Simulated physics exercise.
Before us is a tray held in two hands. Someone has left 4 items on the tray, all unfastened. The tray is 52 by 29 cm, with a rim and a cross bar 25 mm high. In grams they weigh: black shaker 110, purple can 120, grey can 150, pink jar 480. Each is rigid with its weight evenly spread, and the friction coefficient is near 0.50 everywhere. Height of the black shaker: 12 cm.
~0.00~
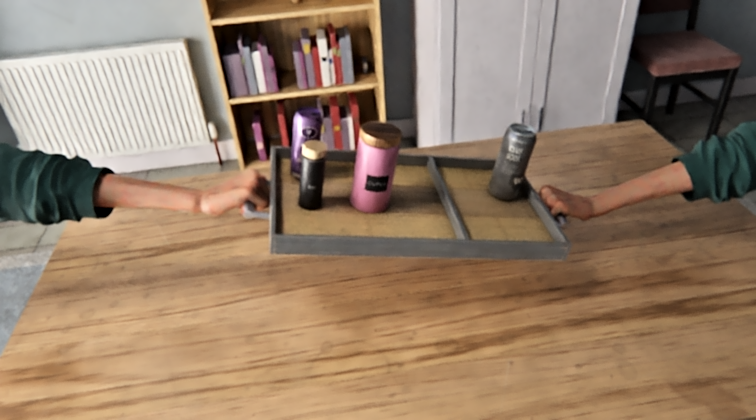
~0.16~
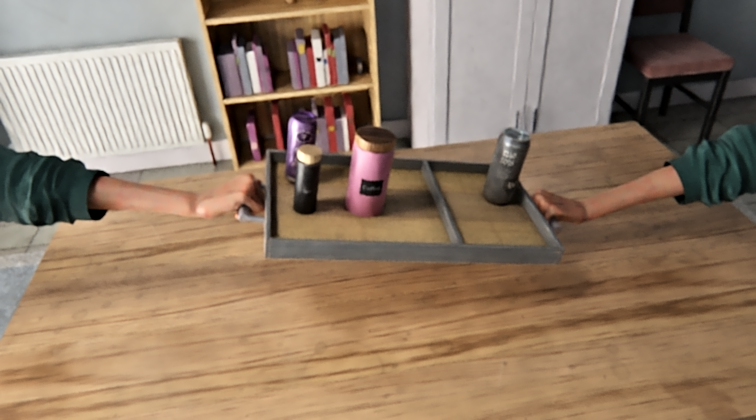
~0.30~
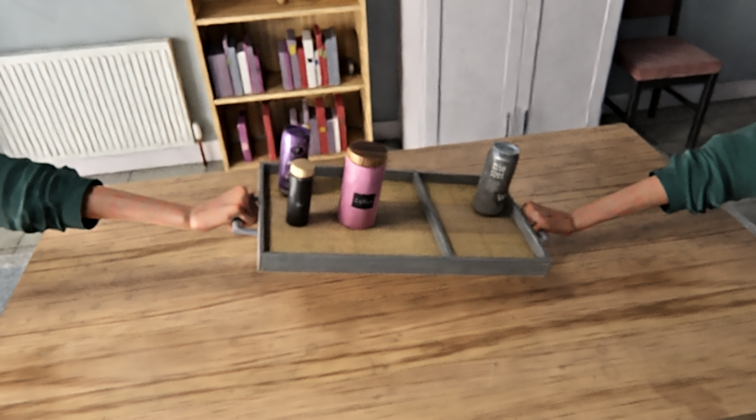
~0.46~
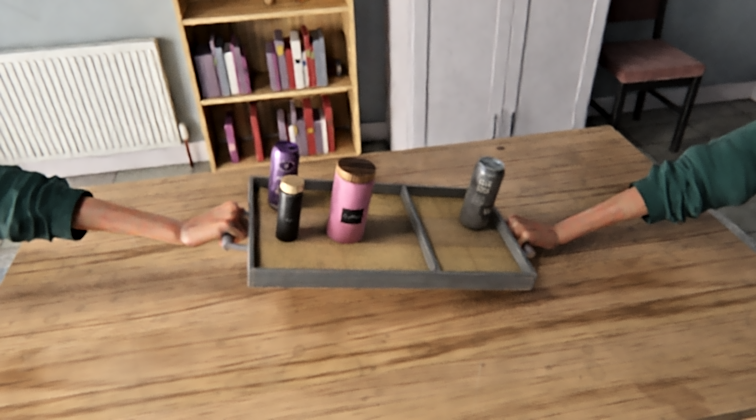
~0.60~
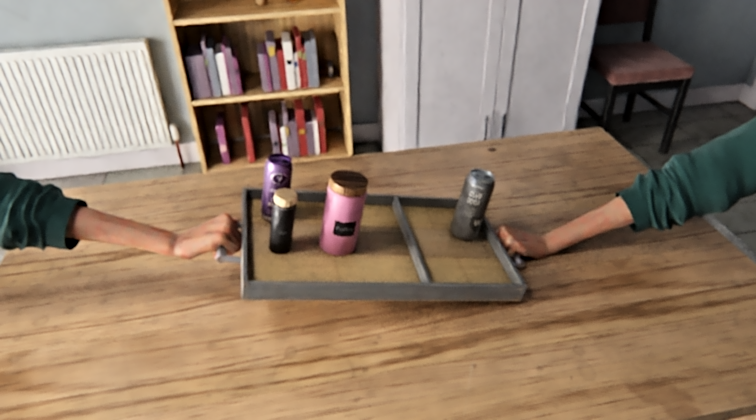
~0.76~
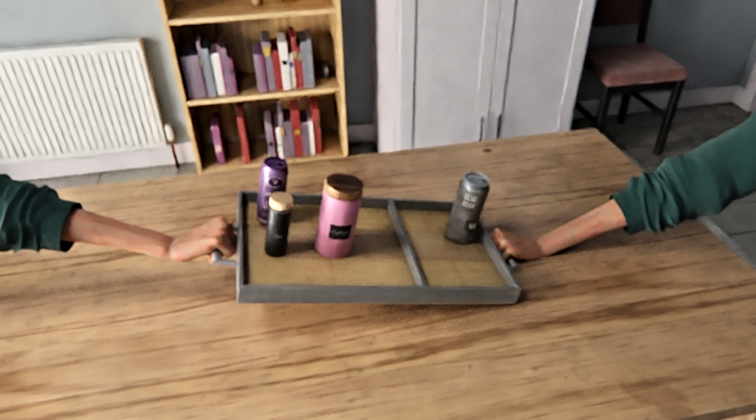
In the video, two hands grip a grey divided tray carrying a black shaker, purple can, pink jar and grey can, and lower it toward a wooden table while the four items stay upright in their places.
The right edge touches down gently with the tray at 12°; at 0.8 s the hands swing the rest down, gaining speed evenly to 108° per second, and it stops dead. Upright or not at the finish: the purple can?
The purple can tips over.
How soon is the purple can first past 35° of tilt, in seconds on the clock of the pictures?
Near 1.3 s.
By 1.16 s, tray flat on the table; purple can rocked 20° off its seat near (252, 232); black shaker rocked 14° off its seat.
By 1.56 s, tray flat on the table; black shaker and purple can now off the tray.
When it is over (3.2 s), off the tray and tipped over, black shaker and purple can; the other 2 within 5 cm of the start. In the last view, purple can near (220, 257).
